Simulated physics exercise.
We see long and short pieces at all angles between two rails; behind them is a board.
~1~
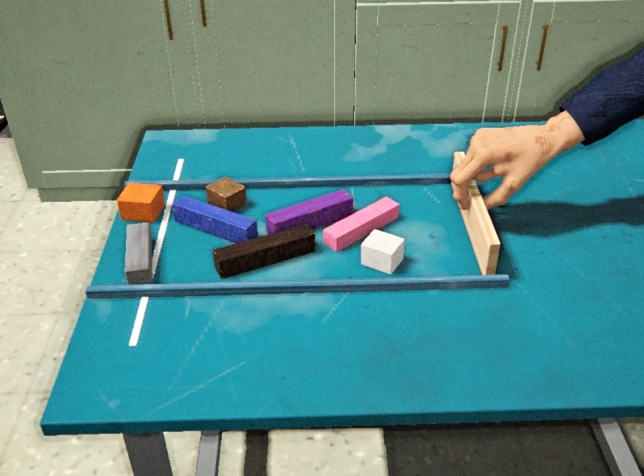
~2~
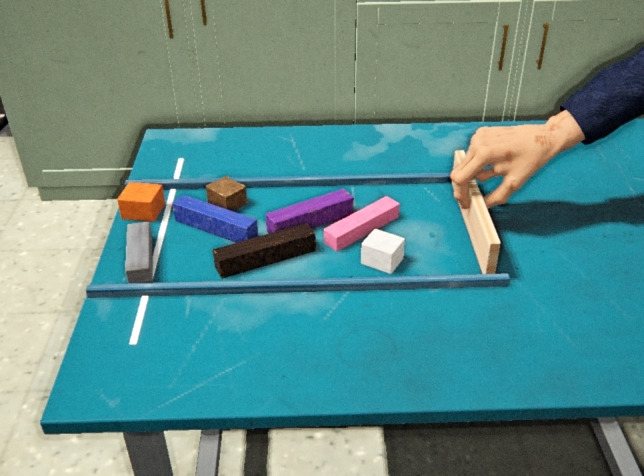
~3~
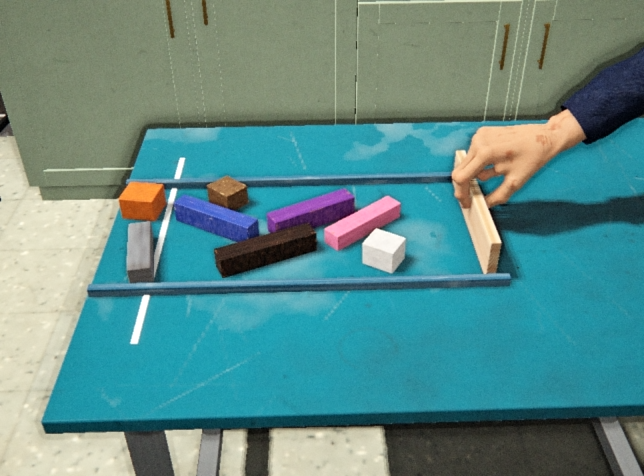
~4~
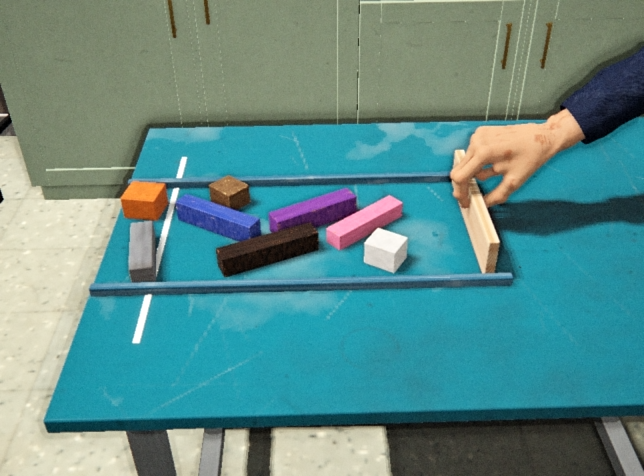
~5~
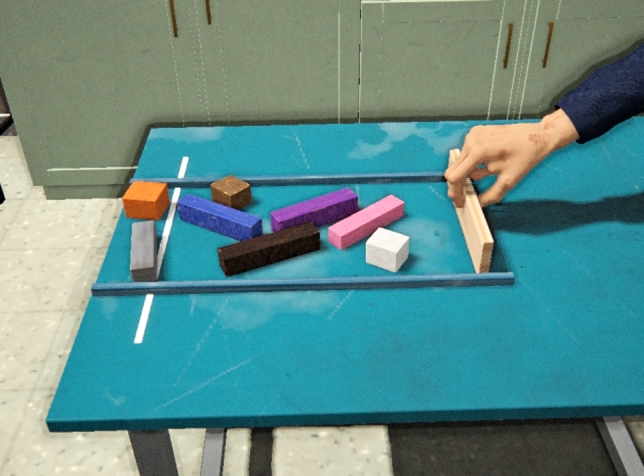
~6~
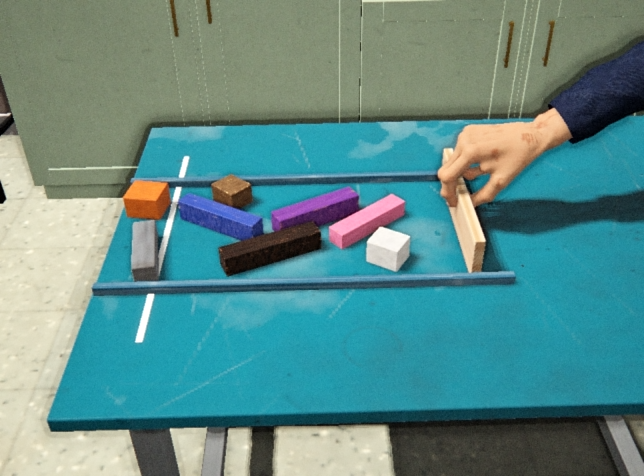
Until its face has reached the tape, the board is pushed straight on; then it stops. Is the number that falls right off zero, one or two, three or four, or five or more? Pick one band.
It is three or four.
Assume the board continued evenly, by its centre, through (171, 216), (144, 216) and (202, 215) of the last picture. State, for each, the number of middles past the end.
By position: 4 / 5 / 3.
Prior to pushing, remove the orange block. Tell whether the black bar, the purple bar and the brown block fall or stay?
Well, the black bar topples off, the purple bar is left in place and the brown block is left in place.
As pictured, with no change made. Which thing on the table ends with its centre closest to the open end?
That would be the brown block.
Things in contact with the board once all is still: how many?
Contact count: 3.
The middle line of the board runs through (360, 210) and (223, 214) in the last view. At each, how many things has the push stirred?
That gives 4 for the first and 8 for the second.
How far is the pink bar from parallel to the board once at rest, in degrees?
Roughly 25°.
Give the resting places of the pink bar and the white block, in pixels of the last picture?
The one named first is at (139, 233), the next at (138, 263).
Soon after, none off yet; orange block at rest near (147, 200); grey stick at rest near (145, 251); blue bar at rest near (220, 218).
Then, none off yet; orange block moved a little near (133, 197); grey stick moved a little near (111, 250); blue bar moved a little near (177, 218).
At rest, the number that fall off is three or four; fallen, black bar, blue bar, grey stick and orange block.
